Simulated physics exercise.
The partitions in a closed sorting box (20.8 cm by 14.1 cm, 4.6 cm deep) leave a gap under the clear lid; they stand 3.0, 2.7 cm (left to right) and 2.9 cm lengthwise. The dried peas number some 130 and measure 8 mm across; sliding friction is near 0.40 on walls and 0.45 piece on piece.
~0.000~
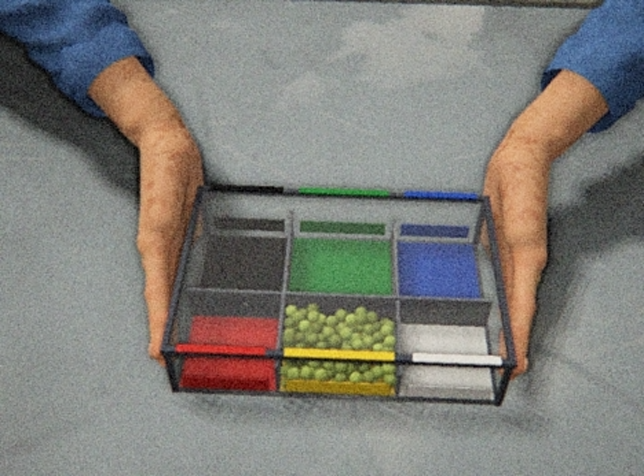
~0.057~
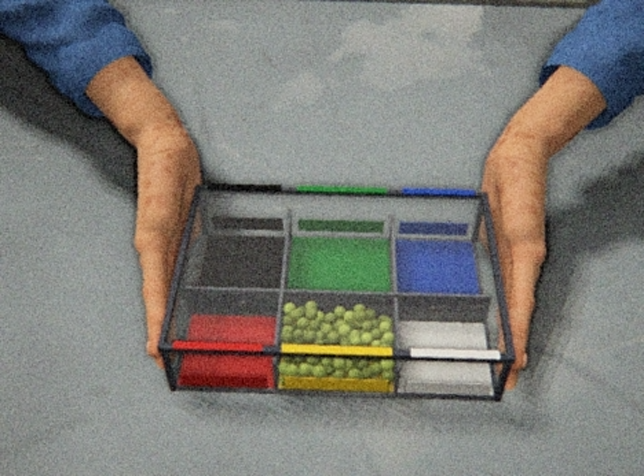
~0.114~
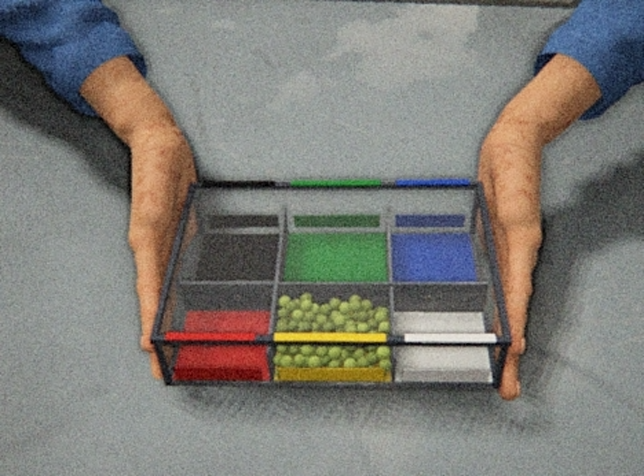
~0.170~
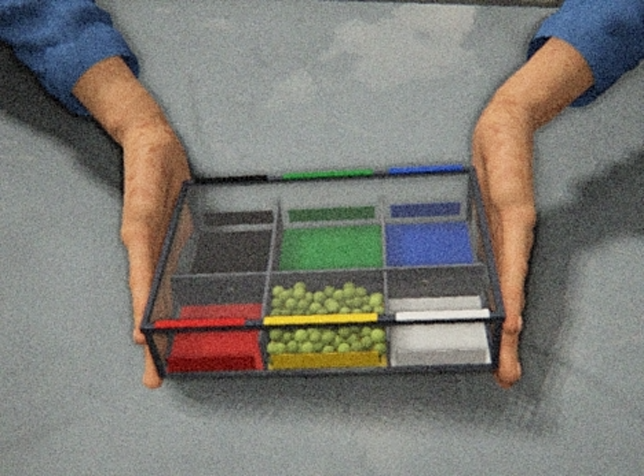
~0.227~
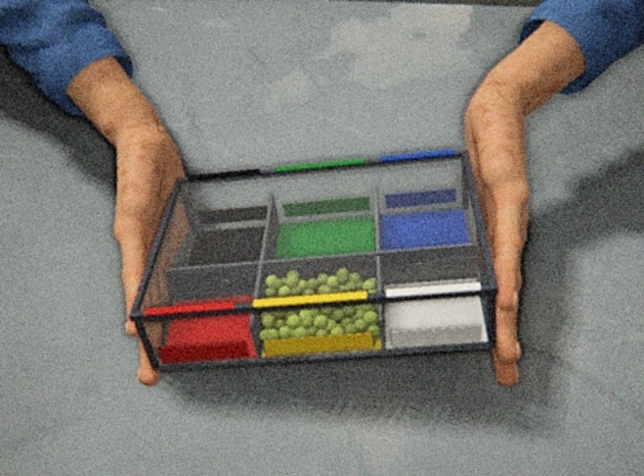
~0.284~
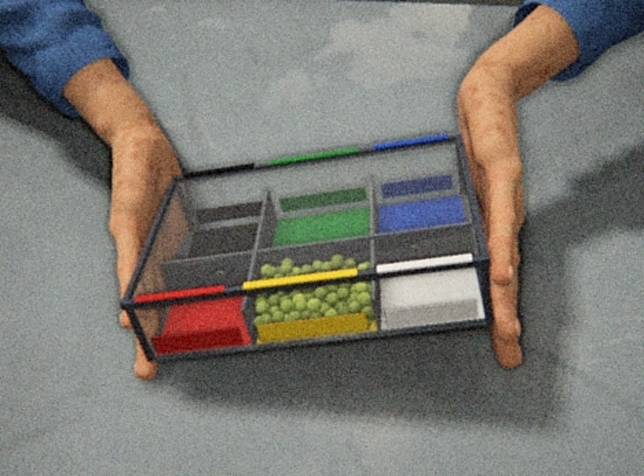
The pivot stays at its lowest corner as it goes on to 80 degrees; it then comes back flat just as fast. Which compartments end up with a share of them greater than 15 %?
Red compartment: Not greater. Blue compartment: Not greater. Green compartment: Not greater. Yellow compartment: Greater. White compartment: Not greater. Black compartment: Greater.
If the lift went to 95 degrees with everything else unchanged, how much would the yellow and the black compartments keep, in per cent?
Result - yellow at 50 percent, black at 45 percent.
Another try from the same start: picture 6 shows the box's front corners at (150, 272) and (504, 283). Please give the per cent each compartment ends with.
By the end red holds 0%, blue holds 0%, green holds 25%, yellow holds 75%, white holds 0% and black holds 0%.
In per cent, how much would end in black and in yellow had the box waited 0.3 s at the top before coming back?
Then black keeps 40% and yellow keeps 60%.
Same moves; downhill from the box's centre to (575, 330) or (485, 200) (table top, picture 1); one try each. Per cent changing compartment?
Near 45 and 45 per cent, in that order.
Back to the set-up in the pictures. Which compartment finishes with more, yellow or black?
Fuller: Yellow.
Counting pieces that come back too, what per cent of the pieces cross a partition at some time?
About 30 %.
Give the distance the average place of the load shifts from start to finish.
I'd say close to 4.0 cm in total.
Then, at 1.22 s, tilt 80 degrees; yellow 80 %, black 15 %.
Then, at 1.85 s, tilt 34 degrees; yellow 70 %, black 25 %.
After 2.52 s, tilt 0 degrees; yellow 70 %, black 25 %.
At rest (3.1 s), red 0 %, blue 0 %, green 0 %, yellow 70 %, white 0 %, black 25 %.
